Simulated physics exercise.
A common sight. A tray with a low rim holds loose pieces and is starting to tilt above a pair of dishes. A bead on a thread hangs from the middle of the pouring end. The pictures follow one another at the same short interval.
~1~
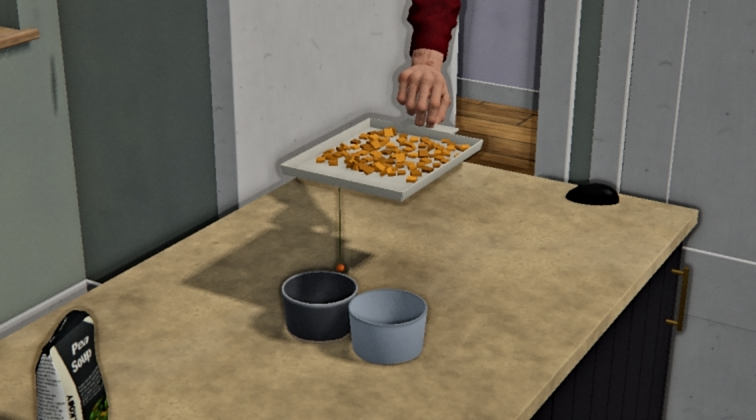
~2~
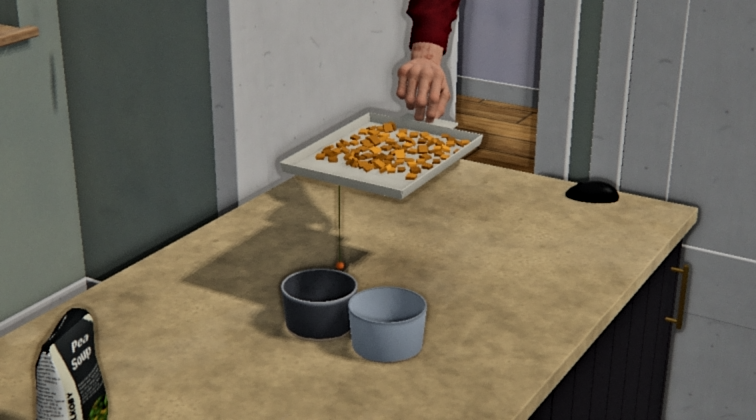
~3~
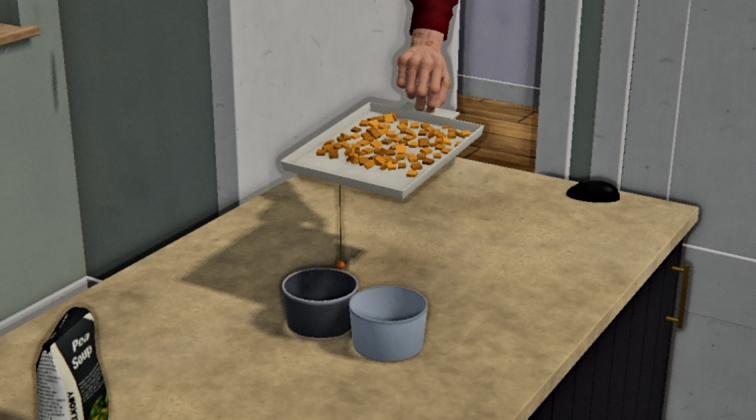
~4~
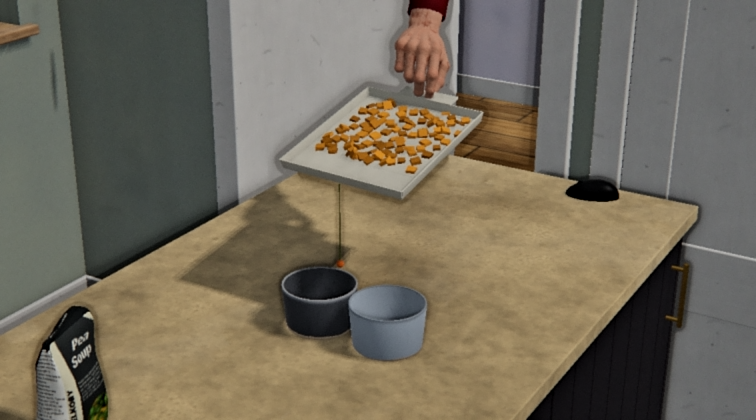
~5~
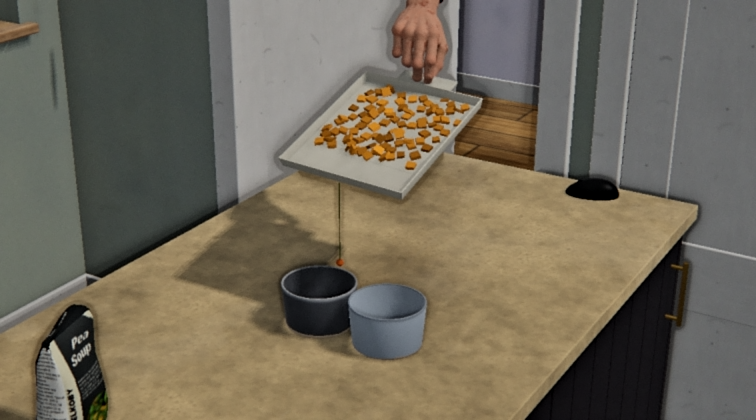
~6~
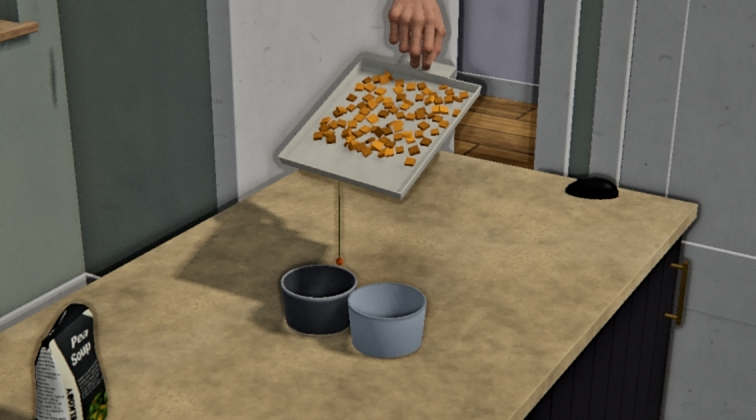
On a kitchen counter, a dark dish and a pale blue dish sit side by side beneath a low-rimmed tray of small orange pieces, with a bead hanging on a thread. A hand at the far edge steadily raises that side, and the tray's slant grows from slight to clear.
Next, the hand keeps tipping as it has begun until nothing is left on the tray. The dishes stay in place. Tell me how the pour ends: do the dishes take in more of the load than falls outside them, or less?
Turns out most of it gets caught in the end.
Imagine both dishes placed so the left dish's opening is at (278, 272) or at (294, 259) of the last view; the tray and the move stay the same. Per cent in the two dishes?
Roughly 60% on the first try and 30% on the second.
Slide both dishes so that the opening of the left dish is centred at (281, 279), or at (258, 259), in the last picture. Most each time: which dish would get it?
So: The one further right first, and the one further right second.
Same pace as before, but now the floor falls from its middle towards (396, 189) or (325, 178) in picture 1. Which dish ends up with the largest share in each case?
Try 1: Right-side dish. Try 2: Left-side dish.
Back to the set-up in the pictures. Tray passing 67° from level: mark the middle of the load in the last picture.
Centre estimate: (361, 172).
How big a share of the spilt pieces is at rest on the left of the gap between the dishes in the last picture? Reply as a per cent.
It comes out at roughly 70 percent.
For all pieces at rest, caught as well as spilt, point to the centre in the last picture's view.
Roughly at (363, 333), give or take.
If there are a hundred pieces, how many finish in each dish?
Roughly 40 in a hundred end in the left dish and roughly 50 in a hundred in the right dish.
Just after the last frame, tray tipped steeply; almost all on the tray; about a tenth in the air.
A moment on, tray tipped past a quarter turn; roughly a quarter on the tray; roughly a third in the right dish; roughly a quarter in the left dish; about a tenth outside both; about a tenth in the air.
Further on, tray tipped past a quarter turn; roughly half in the right dish; roughly a third in the left dish; about a tenth outside both.
When it is over, tray tipped past a quarter turn; roughly half in the right dish; roughly a third in the left dish; about a tenth outside both.
